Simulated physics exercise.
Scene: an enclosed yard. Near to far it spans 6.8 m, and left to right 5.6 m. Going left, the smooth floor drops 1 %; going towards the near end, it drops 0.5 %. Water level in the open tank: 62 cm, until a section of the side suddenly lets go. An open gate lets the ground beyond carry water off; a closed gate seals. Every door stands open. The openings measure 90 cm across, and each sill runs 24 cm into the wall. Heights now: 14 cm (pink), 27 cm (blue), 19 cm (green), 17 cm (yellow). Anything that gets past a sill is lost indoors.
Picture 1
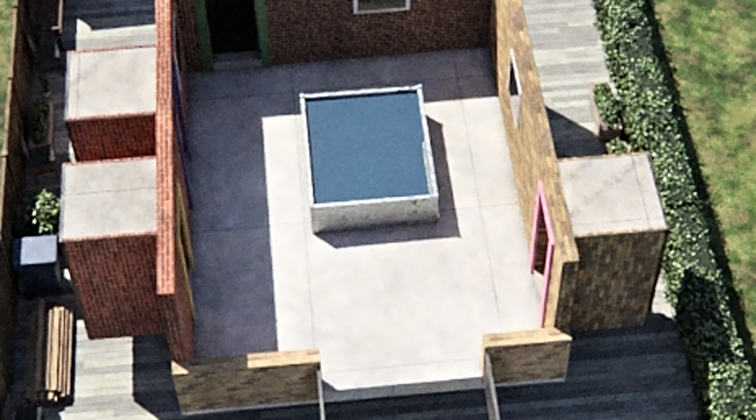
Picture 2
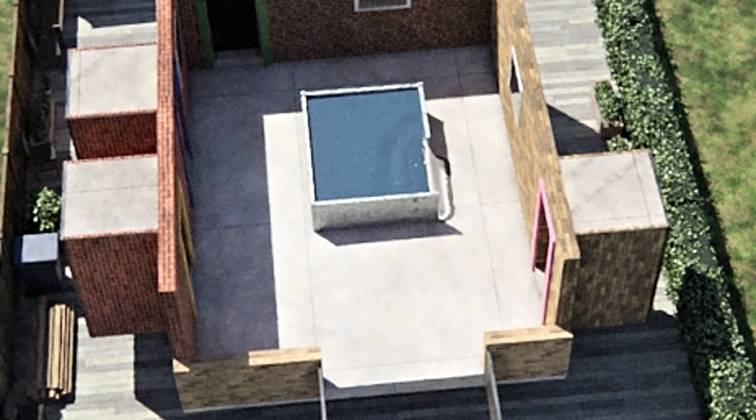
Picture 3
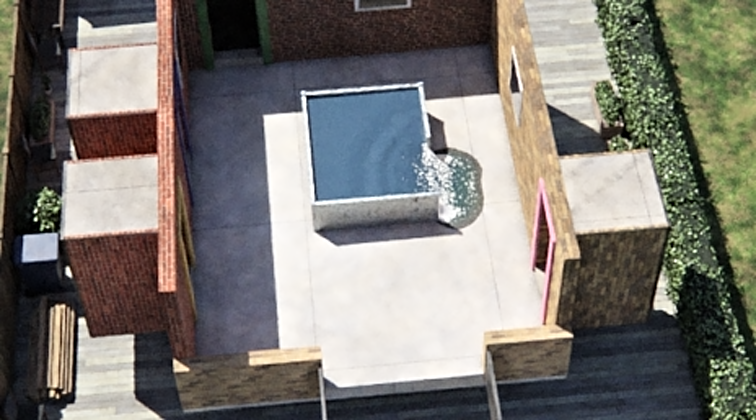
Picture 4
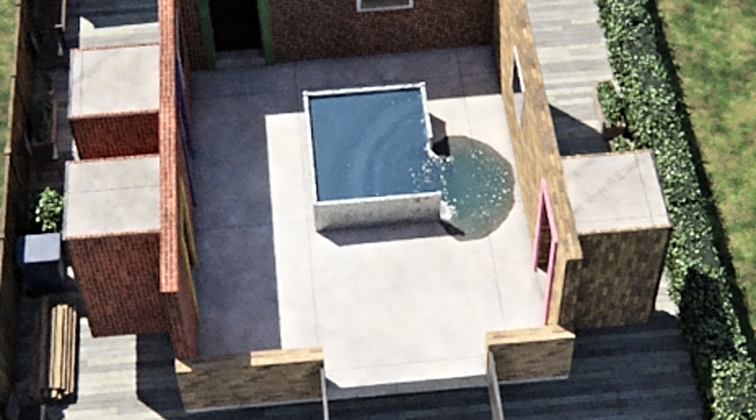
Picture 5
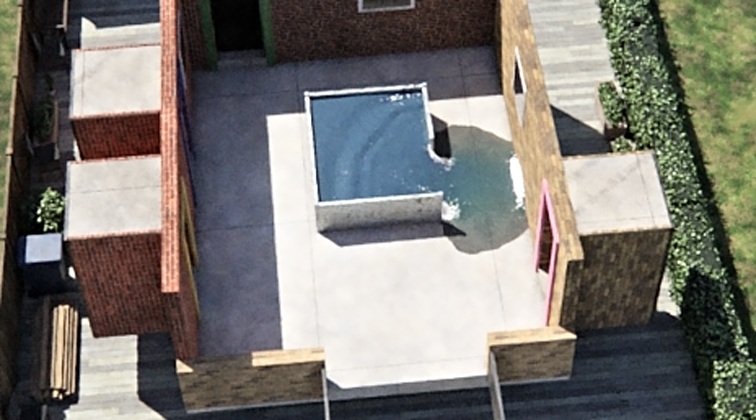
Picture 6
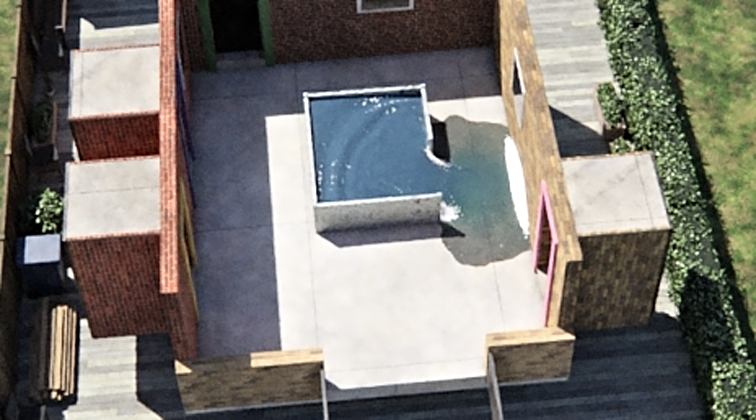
Water pouring from the right side of an open tank in a walled yard, spreading across the pale floor to the right-hand wall.
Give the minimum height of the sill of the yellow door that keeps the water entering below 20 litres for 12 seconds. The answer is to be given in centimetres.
Minimum height: About 6 cm.
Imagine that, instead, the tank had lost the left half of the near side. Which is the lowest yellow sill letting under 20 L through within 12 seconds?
Some 9.0 centimetres.
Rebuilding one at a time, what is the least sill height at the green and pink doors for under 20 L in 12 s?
About 7.0 cm at green and about 9.0 cm at pink.
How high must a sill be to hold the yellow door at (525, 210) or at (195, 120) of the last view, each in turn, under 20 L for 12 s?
Roughly 35 cm, then roughly 10.5 cm.
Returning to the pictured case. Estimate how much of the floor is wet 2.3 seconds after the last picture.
I'd say near 40 percent.
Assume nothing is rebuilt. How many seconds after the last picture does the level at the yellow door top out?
Crest at t of about 11.5 s.
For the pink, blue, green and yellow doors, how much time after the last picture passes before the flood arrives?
Arrives: Pink 0.5 s / blue 4.5 s / green 3.0 s / yellow 4.5 s.
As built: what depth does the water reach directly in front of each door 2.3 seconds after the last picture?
At the pink door the depth is 11 cm, at blue 0 cm, at green 0 cm and at yellow 0 cm.
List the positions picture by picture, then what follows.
The first picture shows the open tank at (367, 148) is whole and still, 62 cm deep; the yellow door at (185, 258) is dry.
In the second picture, the front is at (451, 208), 0.3 m from the gap at (430, 182); 0.3 m2 of floor is wet, 62 cm left at the back.
In the third picture, the gap is at (431, 183), the front 0.8 m out at (477, 175); the back of the open tank holds 62 cm.
In the fourth picture, water pours out at (433, 184) and has run 1.3 m, to (510, 189); about 8 cm deep outside, 62 cm at the back.
In the fifth picture, the front is at (527, 219), 1.5 m from the gap at (434, 185); 3.0 m2 of floor is wet, 62 cm left at the back.
In the sixth picture, water pours out at (433, 186) and has run 1.6 m, to (531, 243); about 7 cm deep outside, 59 cm at the back; 4.3 m in a straight line remain to the yellow door at (189, 257).
Then, 0.7 s after the last picture water covers 15 % of the floor, deepest (43 cm) near (511, 196); it has not reached the yellow door.
Then, 2.3 s after the last picture water covers 40 % of the floor, deepest (32 cm) near (541, 357); it has not reached the yellow door.
Then, 11.3 s after the last picture water covers 100 % of the floor, deepest (12 cm) near (199, 389); 10 cm at the yellow door, 0 litres in over its 17 cm sill.
At the yellow door as built, the water peaked near 10 cm, 11.3 s after the last picture.
With a sill of 5 cm, 37 litres would have come in within the 12 s; with 8 cm, 5 litres. So under 20 litres takes about 6 cm.
